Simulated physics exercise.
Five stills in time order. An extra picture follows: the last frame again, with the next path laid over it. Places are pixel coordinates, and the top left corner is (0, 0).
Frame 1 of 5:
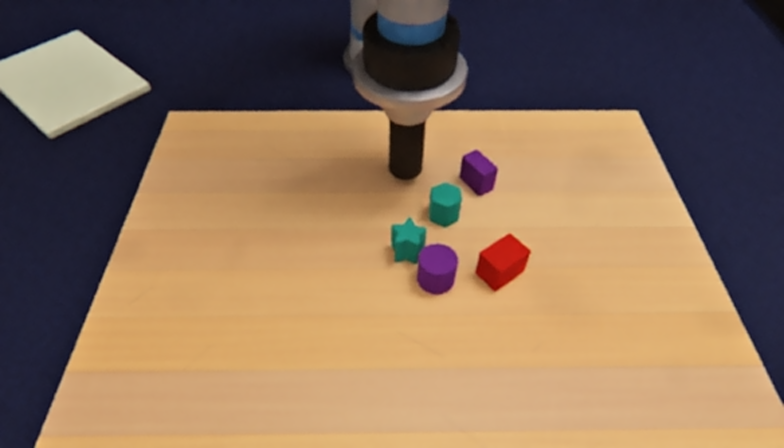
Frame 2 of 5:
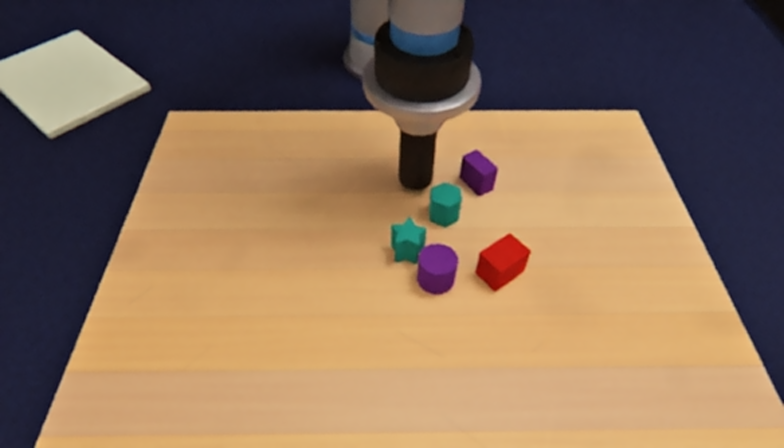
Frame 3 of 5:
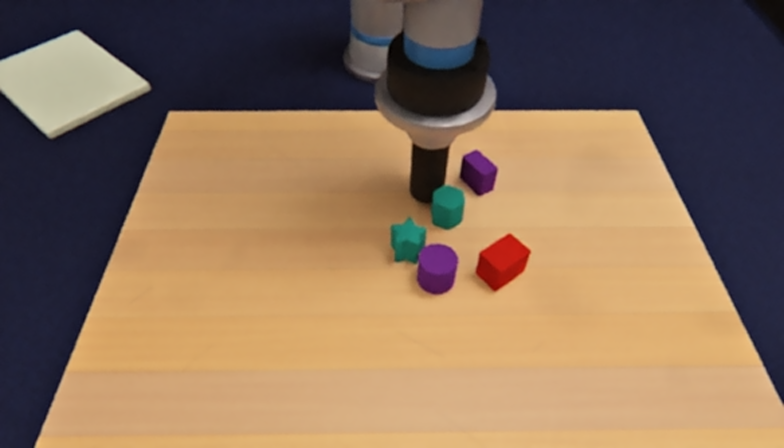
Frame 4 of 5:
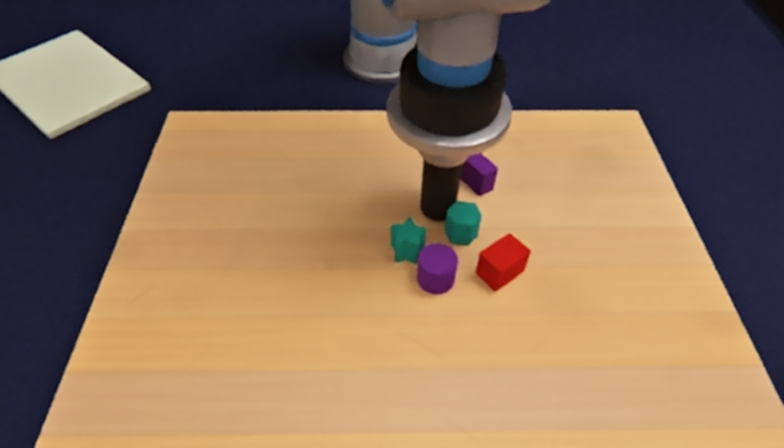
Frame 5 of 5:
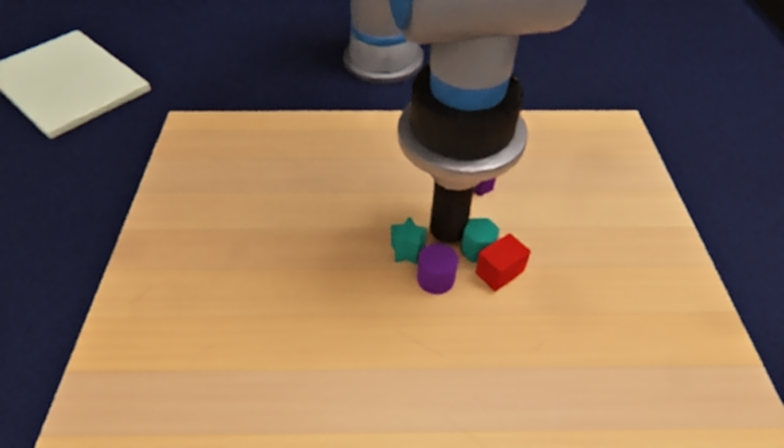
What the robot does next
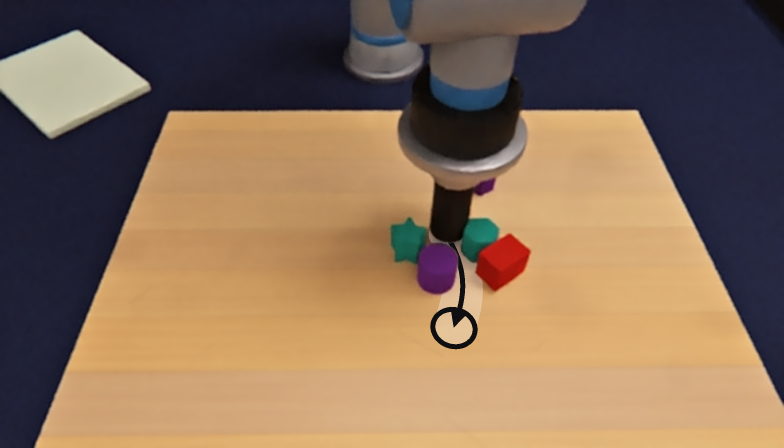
In this clip, a robotic arm with a black cylindrical tool moves down and right across a wooden board, pushing a turquoise six-sided block a short way toward a red block, while the nearby star and purple pieces stay still.
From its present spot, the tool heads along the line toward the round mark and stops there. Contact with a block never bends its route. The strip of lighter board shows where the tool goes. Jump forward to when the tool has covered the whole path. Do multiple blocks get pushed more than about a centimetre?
The answer is yes.
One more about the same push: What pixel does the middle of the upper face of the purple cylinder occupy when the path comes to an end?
My prediction: (419, 288).
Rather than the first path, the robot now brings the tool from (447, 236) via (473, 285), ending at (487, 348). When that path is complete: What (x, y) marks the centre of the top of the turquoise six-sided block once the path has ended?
About (508, 240).
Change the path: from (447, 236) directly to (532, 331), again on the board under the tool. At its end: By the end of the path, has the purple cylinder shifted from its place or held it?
It sits in its place.
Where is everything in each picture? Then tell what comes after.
In the first frame, lower end of the tool at (406, 168), tops of blocks, turquoise star-shaped block at (409, 231), purple cylinder at (439, 258), turquoise six-sided block at (446, 194), red rectangle at (506, 251).
In the second frame, tool at (416, 178), blocks as before.
In the third frame, tool at (427, 191), turquoise six-sided block at (449, 196).
In the fourth frame, tool at (438, 207), turquoise six-sided block at (465, 212).
In the fifth frame, tool at (448, 228), turquoise star-shaped block at (409, 231), purple cylinder at (439, 258), turquoise six-sided block at (482, 229), red rectangle at (506, 251).
The drawn path runs from (447, 236) by way of (459, 263) and (462, 295) to (454, 328).
The first path, step by step. One third of the way, tool at (461, 257); purple cylinder at (436, 266); turquoise six-sided block at (500, 237), turned 20° anticlockwise; red rectangle at (519, 260), turned 20° clockwise.
Two thirds of the way, tool at (463, 289); purple cylinder at (426, 283); turquoise six-sided block at (500, 237), turned 20° anticlockwise; red rectangle at (519, 260), turned 20° clockwise.
At the end, tool at (455, 321); turquoise star-shaped block not moved; purple cylinder at (419, 288); turquoise six-sided block at (500, 237), turned 20° anticlockwise; red rectangle at (519, 260), turned 20° clockwise.
